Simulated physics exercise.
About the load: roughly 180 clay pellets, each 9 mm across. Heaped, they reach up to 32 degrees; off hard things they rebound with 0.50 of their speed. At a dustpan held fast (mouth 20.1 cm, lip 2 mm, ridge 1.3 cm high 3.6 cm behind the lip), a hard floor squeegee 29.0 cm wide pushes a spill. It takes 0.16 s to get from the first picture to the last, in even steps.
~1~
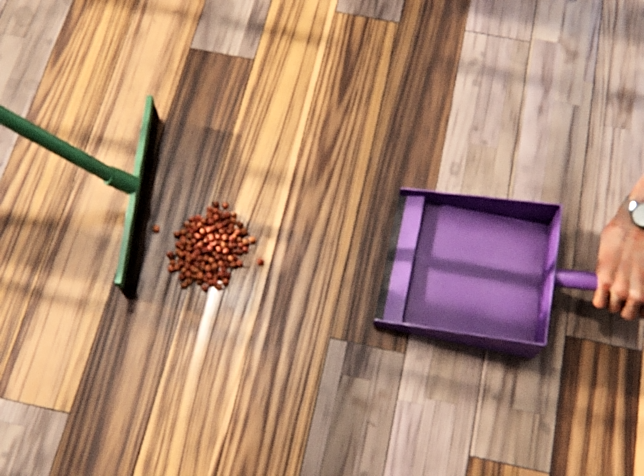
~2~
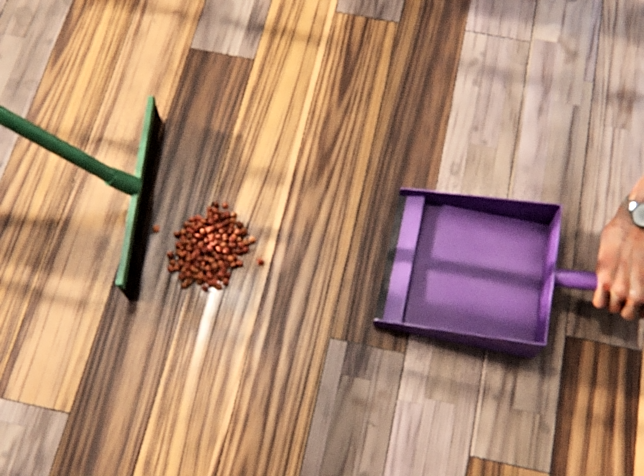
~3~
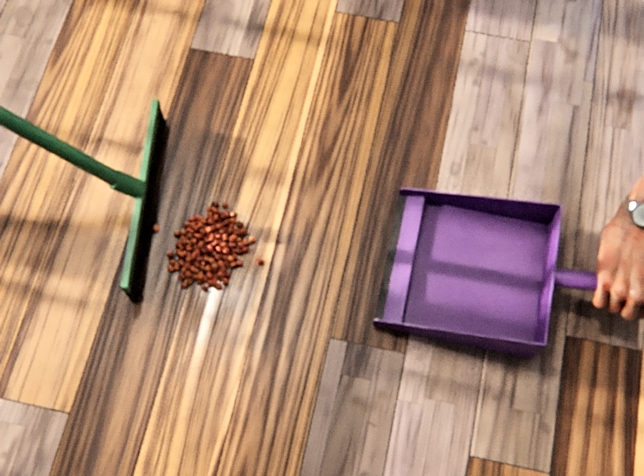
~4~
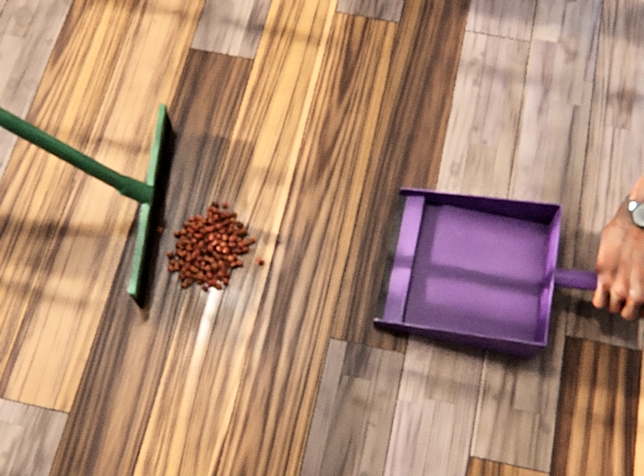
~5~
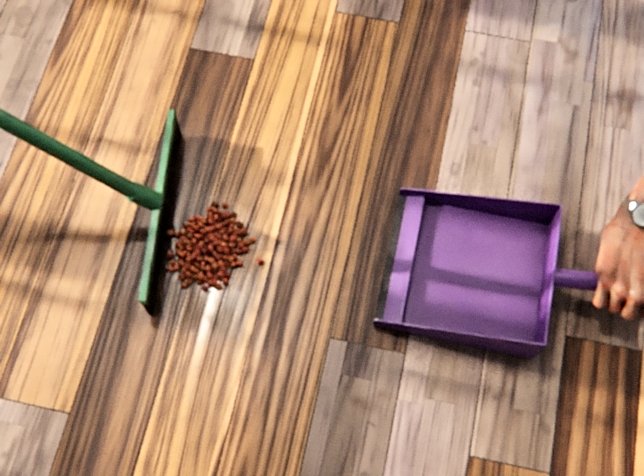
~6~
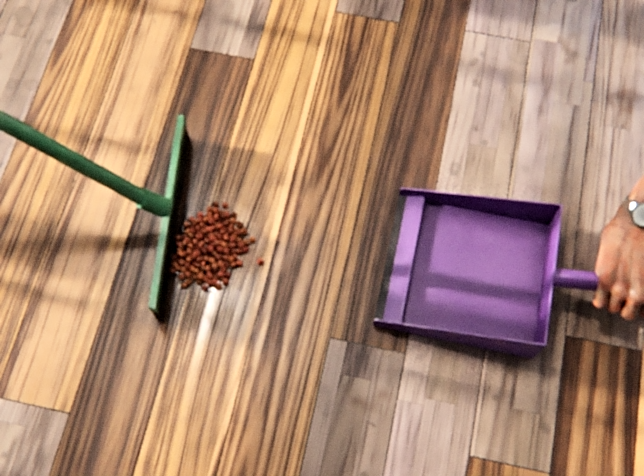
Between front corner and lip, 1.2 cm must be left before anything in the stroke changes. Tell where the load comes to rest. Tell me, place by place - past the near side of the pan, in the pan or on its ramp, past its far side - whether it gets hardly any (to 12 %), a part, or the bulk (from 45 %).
Past the pan's near side gets a part. In the pan or on its ramp gets hardly any. Past the pan's far side gets hardly any.
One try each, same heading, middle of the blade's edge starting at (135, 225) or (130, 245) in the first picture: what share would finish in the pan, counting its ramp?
0 and 0 per cent, roughly.
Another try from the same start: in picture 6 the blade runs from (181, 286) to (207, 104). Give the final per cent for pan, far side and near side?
You'd see pan at 40, far at 5 and near at 10.
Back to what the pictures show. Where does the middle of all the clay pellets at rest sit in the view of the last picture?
Centre at rest, approx.: (371, 307) px.
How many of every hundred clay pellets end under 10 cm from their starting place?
About 0 %.
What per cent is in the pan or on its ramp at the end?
Result: Roughly 5 %.
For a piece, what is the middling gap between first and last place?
Median: Approx. 24 cm.
Then, 0.26 s after the last picture, middle of the blade 17 cm from the lip; 0 % over the lip, far side 0 %, near side 25 %.
Then, 0.44 s after the last picture, middle of the blade 8 cm from the lip; 0 % over the lip, far side 0 %, near side 35 %.
Then, 0.74 s after the last picture, middle of the blade 3 cm from the lip; 5 % over the lip, far side 0 %, near side 40 %.
In the end, near side 40 %, pan 5 %, far side 0 %, in front of the lip or behind the blade 55 %.
